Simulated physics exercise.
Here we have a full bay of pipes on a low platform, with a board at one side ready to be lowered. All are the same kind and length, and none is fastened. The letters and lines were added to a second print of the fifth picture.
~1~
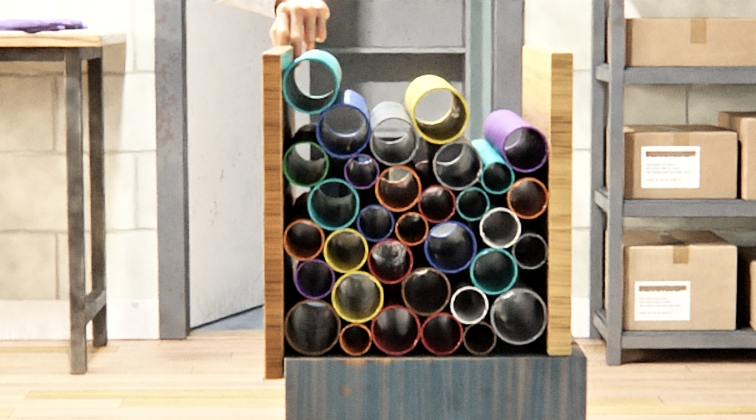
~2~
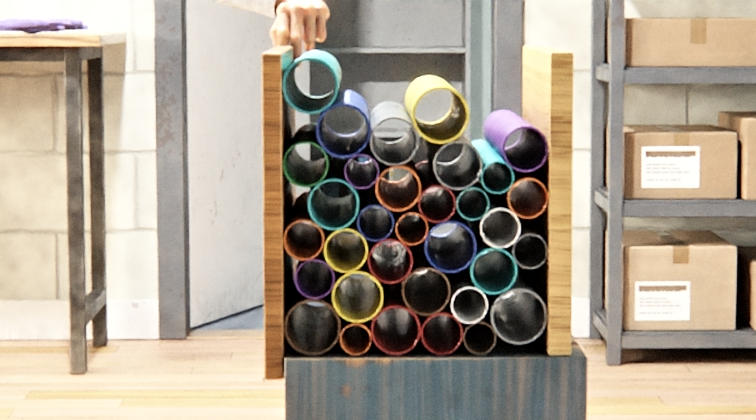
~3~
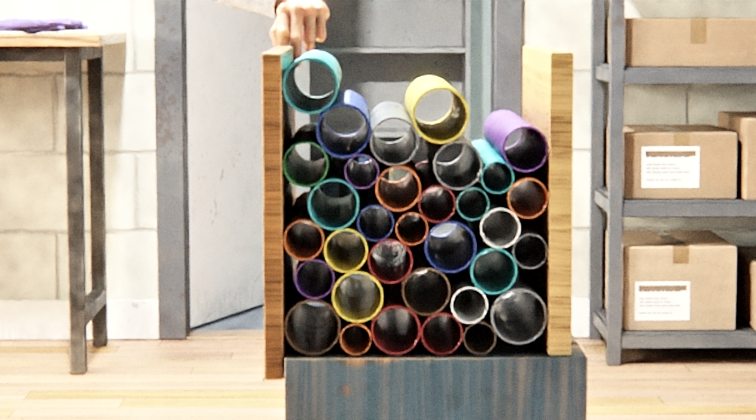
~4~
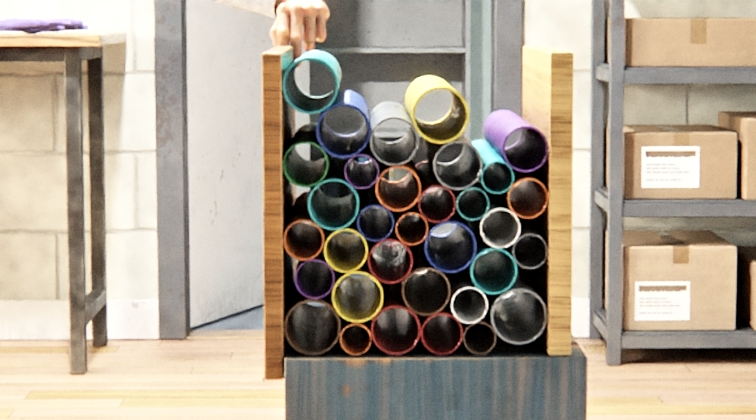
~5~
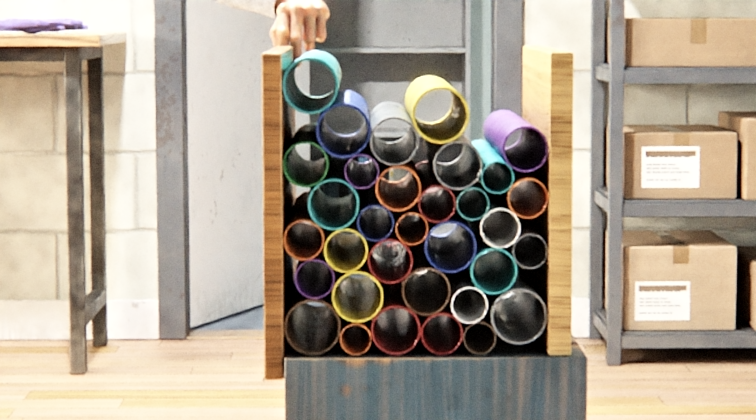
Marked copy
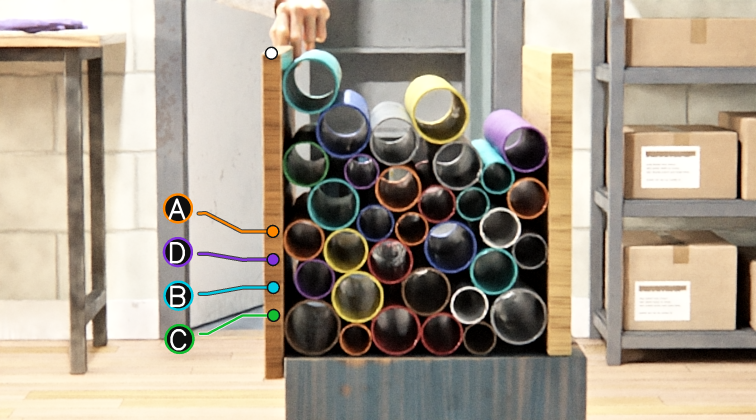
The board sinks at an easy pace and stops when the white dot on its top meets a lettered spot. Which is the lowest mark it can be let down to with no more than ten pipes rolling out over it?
At most to B.
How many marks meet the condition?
Three of the four.
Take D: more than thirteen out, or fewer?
At D, fewer than thirteen.
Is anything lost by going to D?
Yes.
On the marked copy, A at (273, 232); B at (273, 287); C at (274, 316); D at (273, 260); the white dot at (272, 53).
With B. Early on, top of the board (282, 151).
Further on, top of the board (283, 259).
At the end, top of the board (283, 286), about six out over the board.
As for the rest, A two out over the board; C eleven out over the board; D two out over the board.
